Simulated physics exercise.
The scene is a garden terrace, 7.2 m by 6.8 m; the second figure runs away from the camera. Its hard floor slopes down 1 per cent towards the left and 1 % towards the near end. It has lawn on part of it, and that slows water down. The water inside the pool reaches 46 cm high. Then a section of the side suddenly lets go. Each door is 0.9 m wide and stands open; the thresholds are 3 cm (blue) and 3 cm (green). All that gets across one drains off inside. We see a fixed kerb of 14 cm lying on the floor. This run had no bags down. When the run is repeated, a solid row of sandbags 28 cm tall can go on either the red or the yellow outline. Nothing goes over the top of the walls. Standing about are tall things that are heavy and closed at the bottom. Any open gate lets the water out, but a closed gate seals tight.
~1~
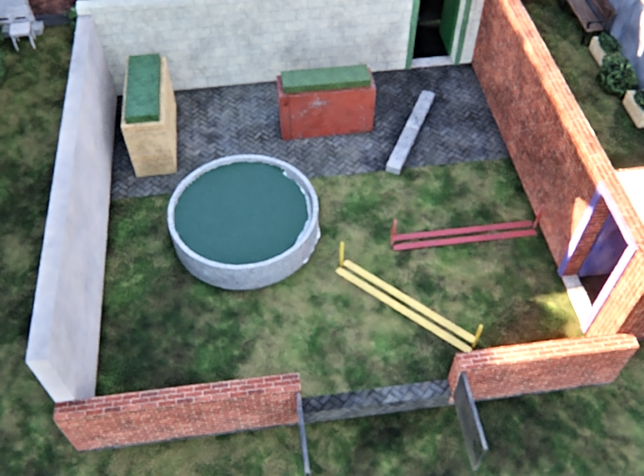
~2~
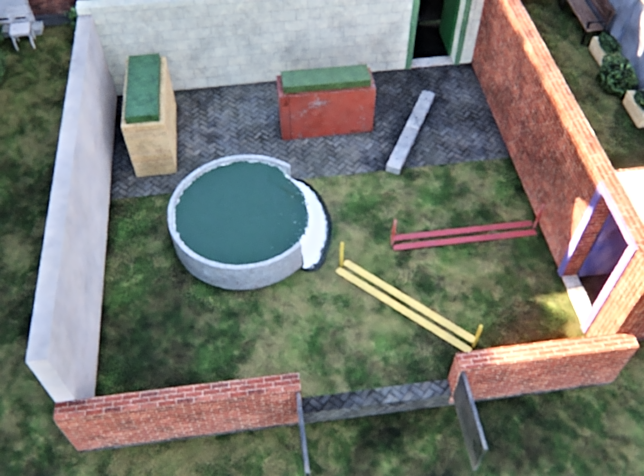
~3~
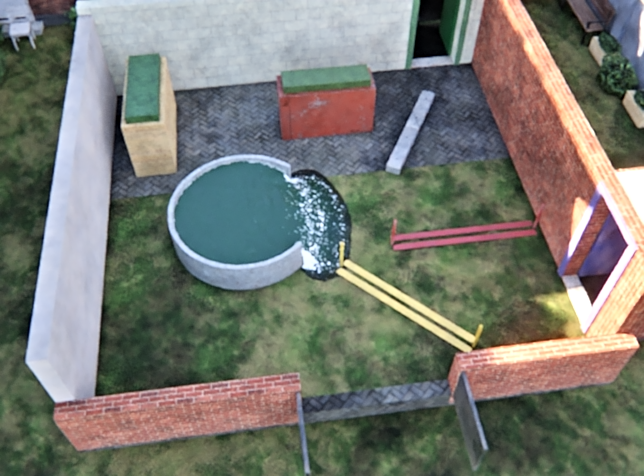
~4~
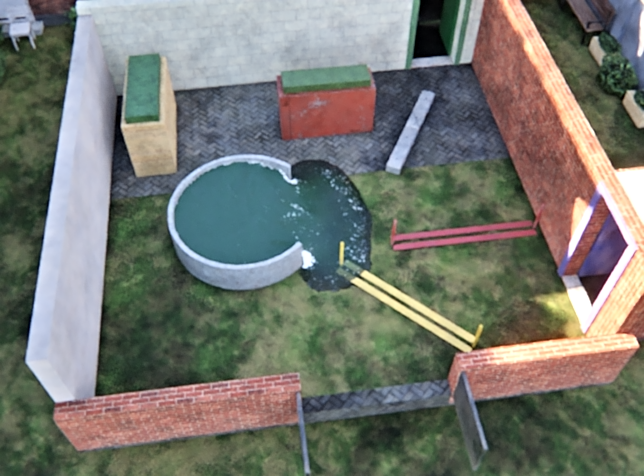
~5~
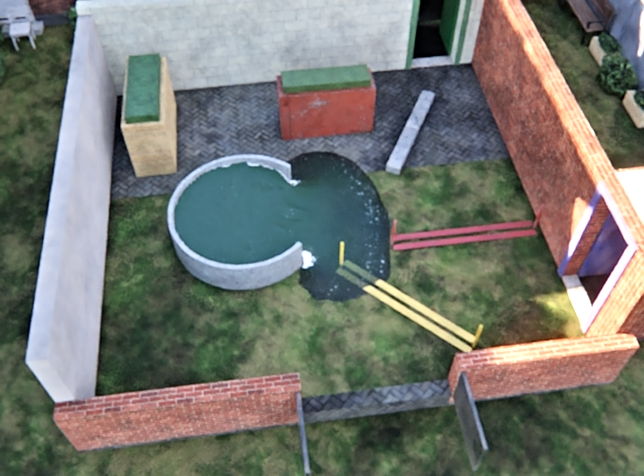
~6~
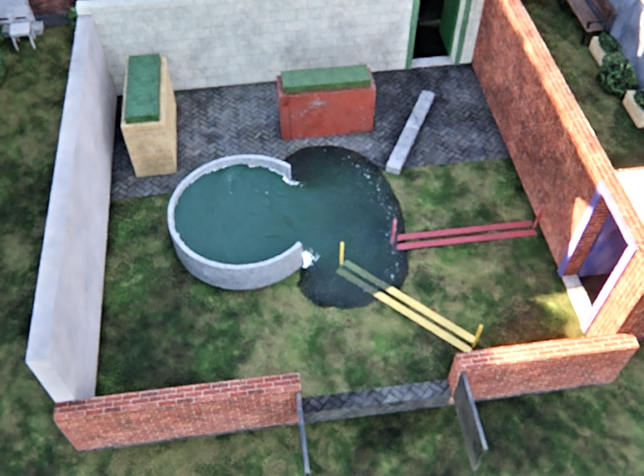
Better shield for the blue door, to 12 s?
Red outline.
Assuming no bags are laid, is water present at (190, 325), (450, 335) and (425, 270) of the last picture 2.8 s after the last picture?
Respectively: Clear, covered and covered.
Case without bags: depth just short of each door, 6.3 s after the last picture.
In centimetres, blue: 7; green: 5.
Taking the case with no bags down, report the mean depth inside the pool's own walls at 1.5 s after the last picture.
Mean depth roughly 21 cm.
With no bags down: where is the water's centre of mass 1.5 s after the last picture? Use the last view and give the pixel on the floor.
The water's centre sits near (324, 223).
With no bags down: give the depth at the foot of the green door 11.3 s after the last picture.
Close to 1.0 cm of depth.
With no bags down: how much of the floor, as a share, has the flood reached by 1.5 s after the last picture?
Some 35 per cent of it.
Then, 0.7 s after the last picture water covers 20 % of the floor and is deepest (20 cm) near (325, 222) in the run without bags; in at the blue door, 0 L with no bags, 0 L with the row on red, 0 L on yellow.
Then, 1.5 s after the last picture water covers 35 % of the floor and is deepest (16 cm) near (388, 174) in the run without bags; in at the blue door, 0 L with no bags, 0 L with the row on red, 0 L on yellow.
Then, 2.8 s after the last picture water covers 55 % of the floor and is deepest (12 cm) near (526, 234) in the run without bags; in at the blue door, 0 L with no bags, 0 L with the row on red, 0 L on yellow.
Then, 6.3 s after the last picture water covers 70 % of the floor and is deepest (8 cm) near (467, 375) in the run without bags; in at the blue door, 35 L with no bags, 5 L with the row on red, 33 L on yellow.
Then, 11.3 s after the last picture water covers 90 % of the floor and is deepest (6 cm) near (265, 402) in the run without bags; in at the blue door, 53 L with no bags, 6 L with the row on red, 75 L on yellow.
